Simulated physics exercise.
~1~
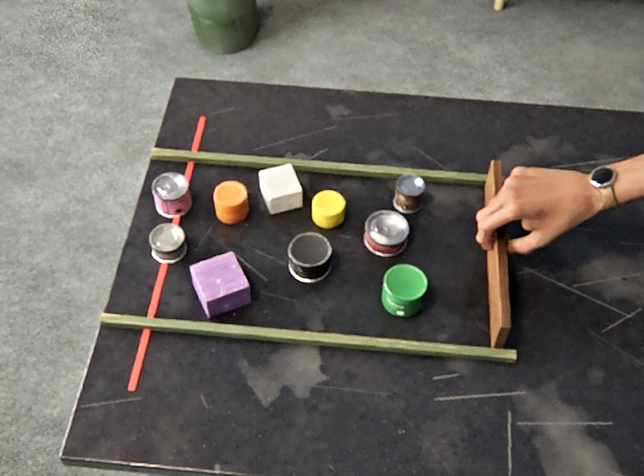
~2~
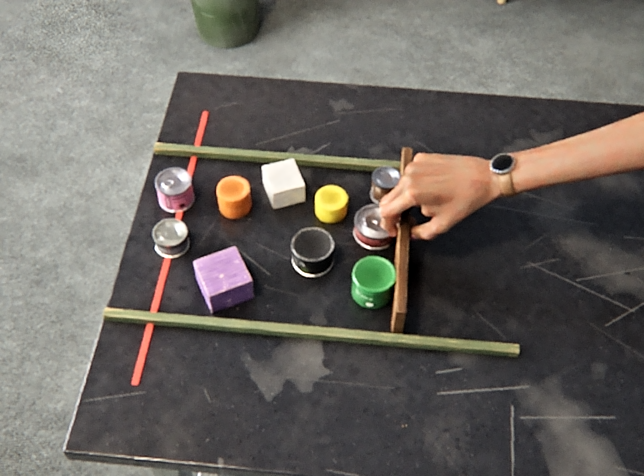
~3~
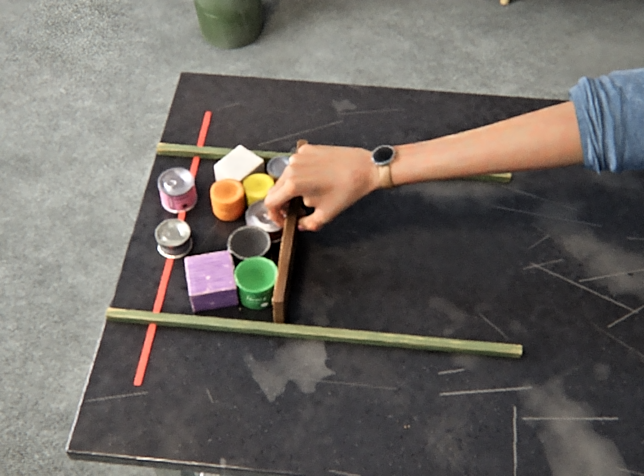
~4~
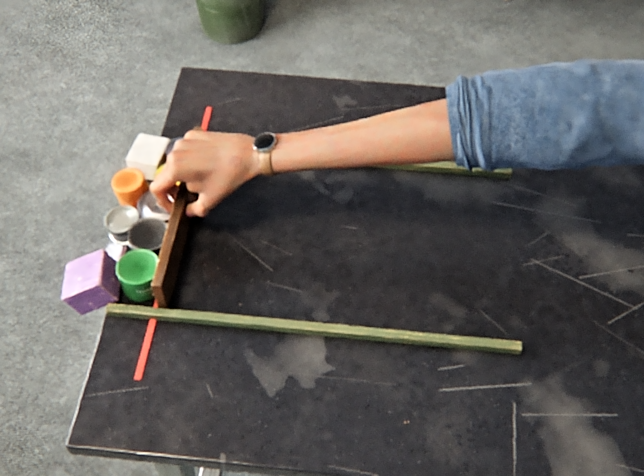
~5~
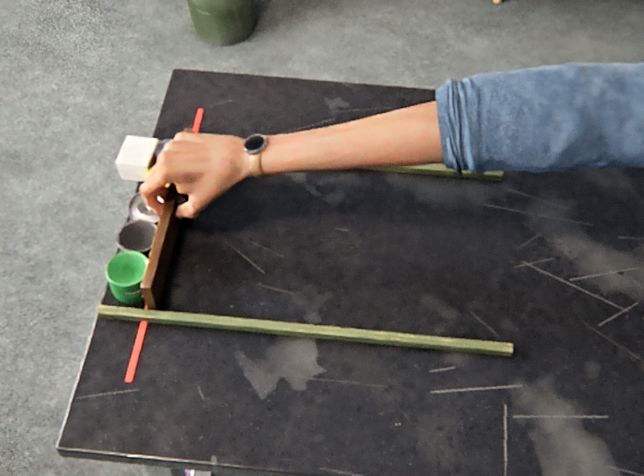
A hand wearing a watch grips an upright wooden board at the right end of two green rails on a dark, scuffed tabletop, seen from above at a slant. Between the rails sit small tubs and tins, with a white block at the back, a purple block in front, and pink and grey containers near a red strip on the left. The hand slides the board left, gathering the green tub and tins, then bunching everything together. At the strip the board halts, crowding things at the table's left edge. The purple block, orange lid, grey pot and pink tin go over, while the green tub stays.
